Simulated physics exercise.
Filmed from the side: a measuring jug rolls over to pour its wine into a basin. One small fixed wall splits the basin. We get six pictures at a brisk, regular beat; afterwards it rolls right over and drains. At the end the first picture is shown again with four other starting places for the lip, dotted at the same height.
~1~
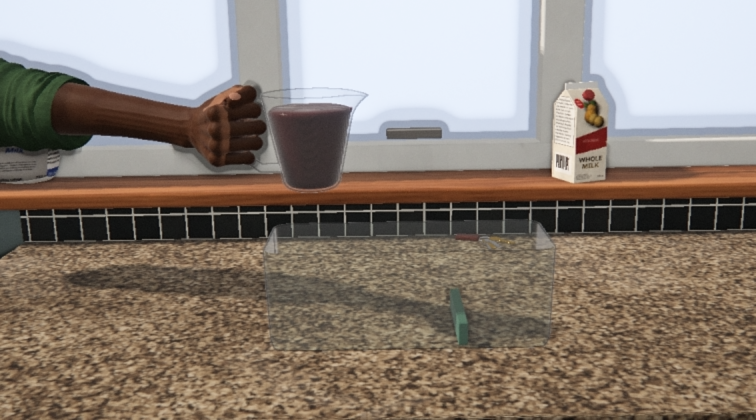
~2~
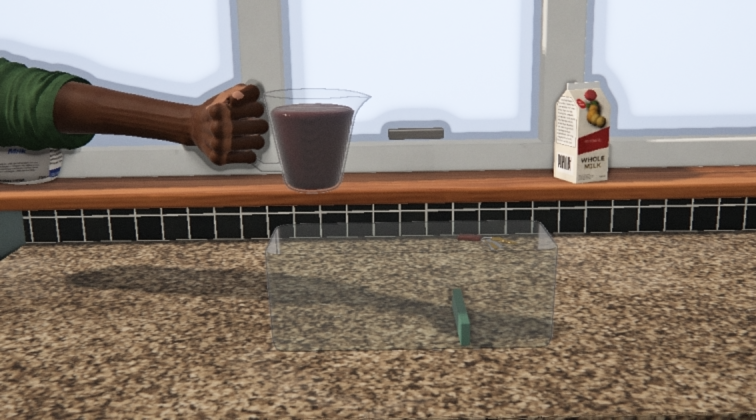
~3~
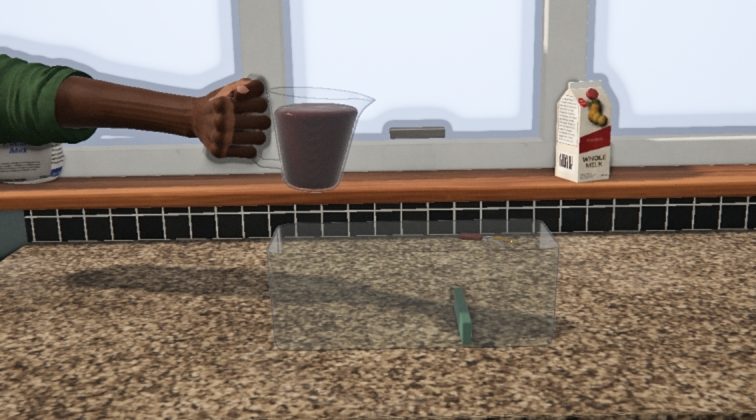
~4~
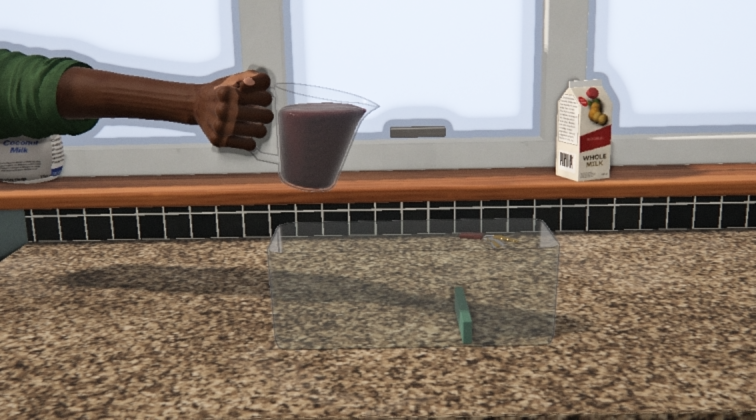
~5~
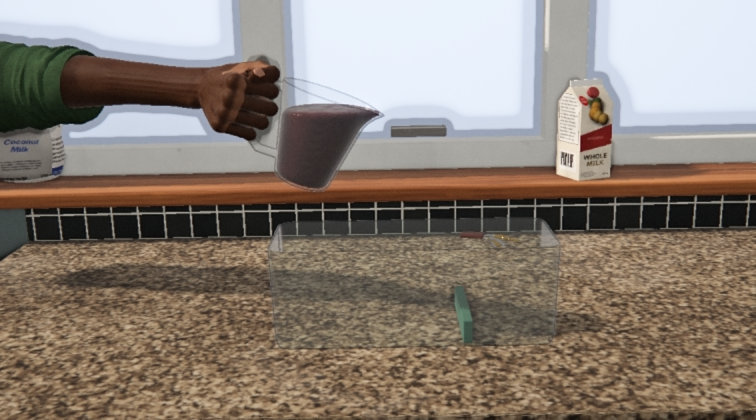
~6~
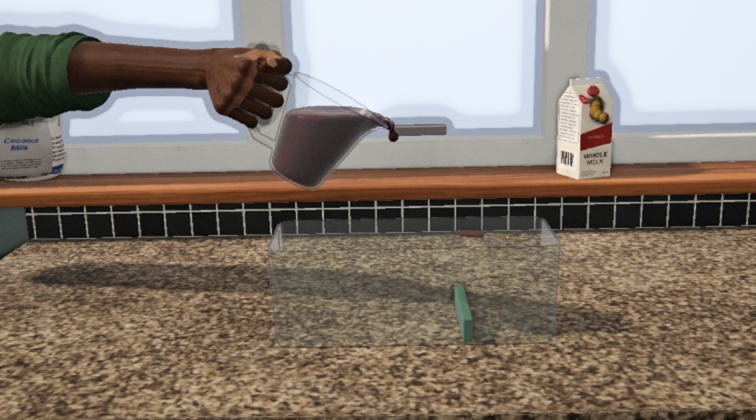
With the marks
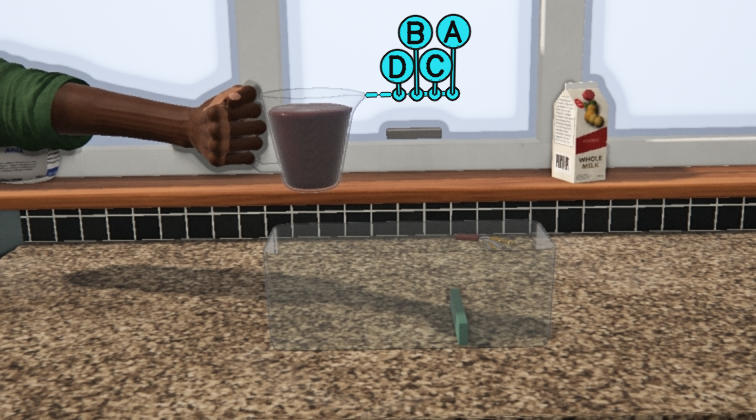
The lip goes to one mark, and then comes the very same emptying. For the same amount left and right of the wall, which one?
I would pick spot D.
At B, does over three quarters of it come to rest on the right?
No.
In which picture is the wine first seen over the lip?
Picture 6.
In cyan, A at (452, 93); B at (416, 94); C at (434, 93); D at (399, 94).
If A is chosen, about 33 % ends left of the wall and 66 % right of it.
If B is chosen, about 31 % ends left of the wall and 68 % right of it.
If C is chosen, about 28 % ends left of the wall and 71 % right of it.
If D is chosen, about 53 % ends left of the wall and 46 % right of it.
